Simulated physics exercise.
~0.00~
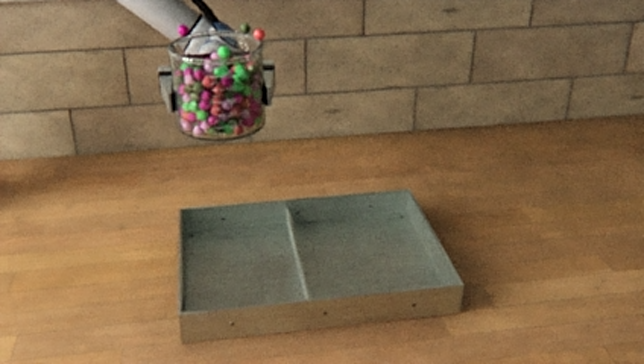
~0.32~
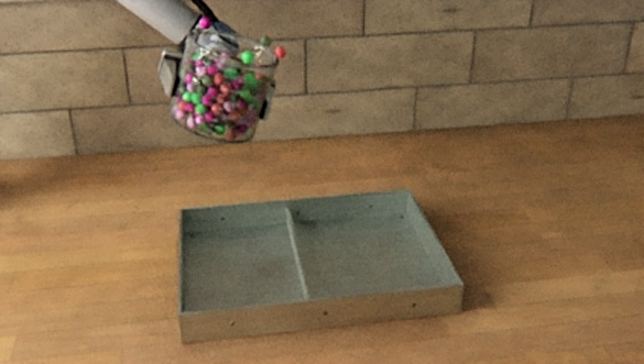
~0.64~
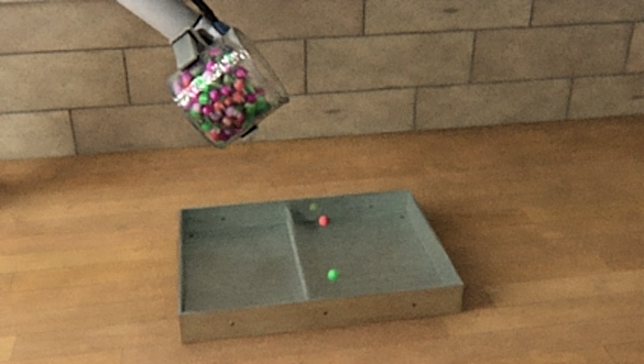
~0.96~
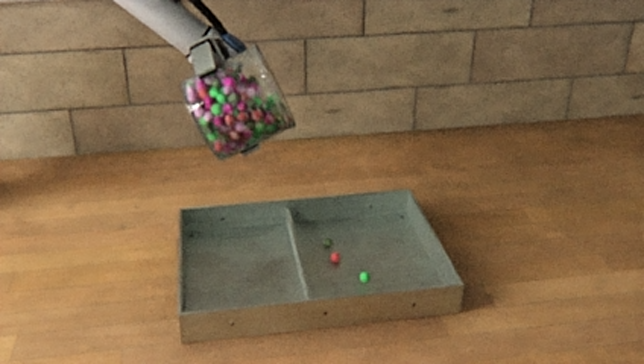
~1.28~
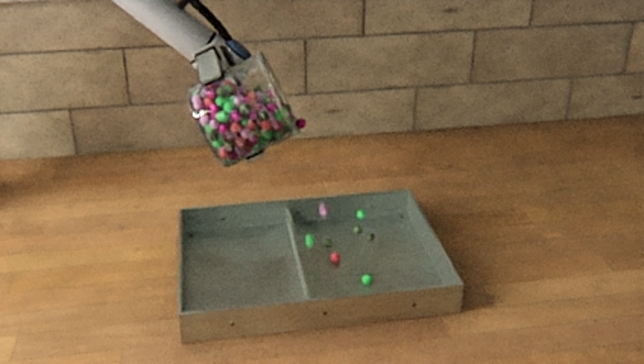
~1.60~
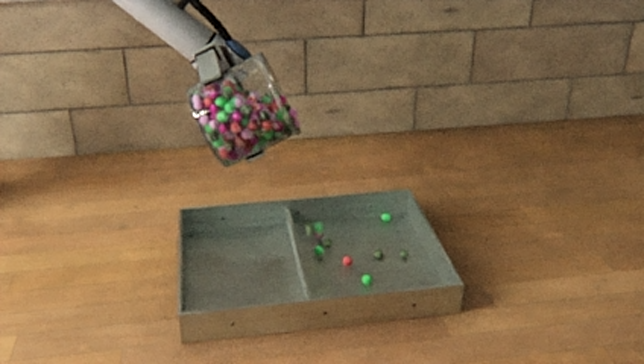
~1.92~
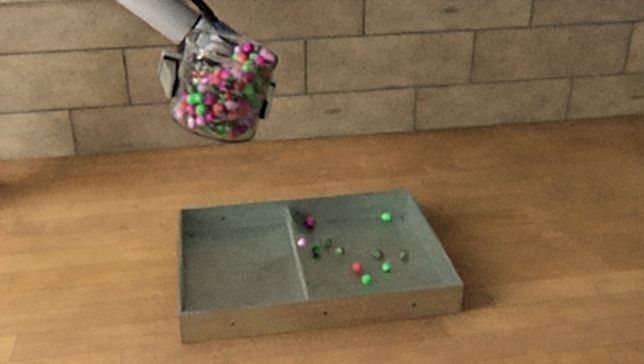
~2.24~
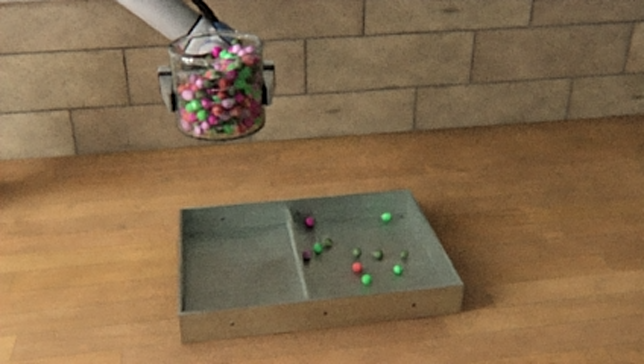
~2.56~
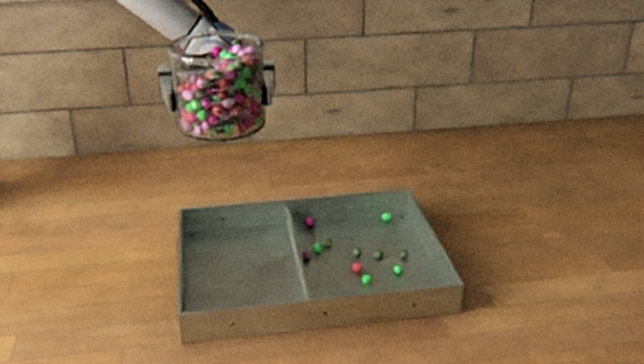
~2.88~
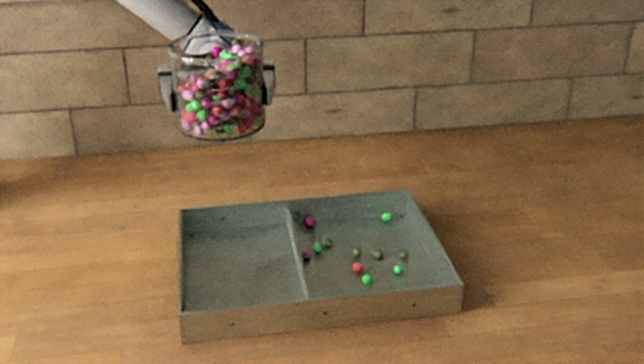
Robot arm tilting a clear tumbler of colourful round sweets, spilling a few into a divided tray's right section, then righting it.
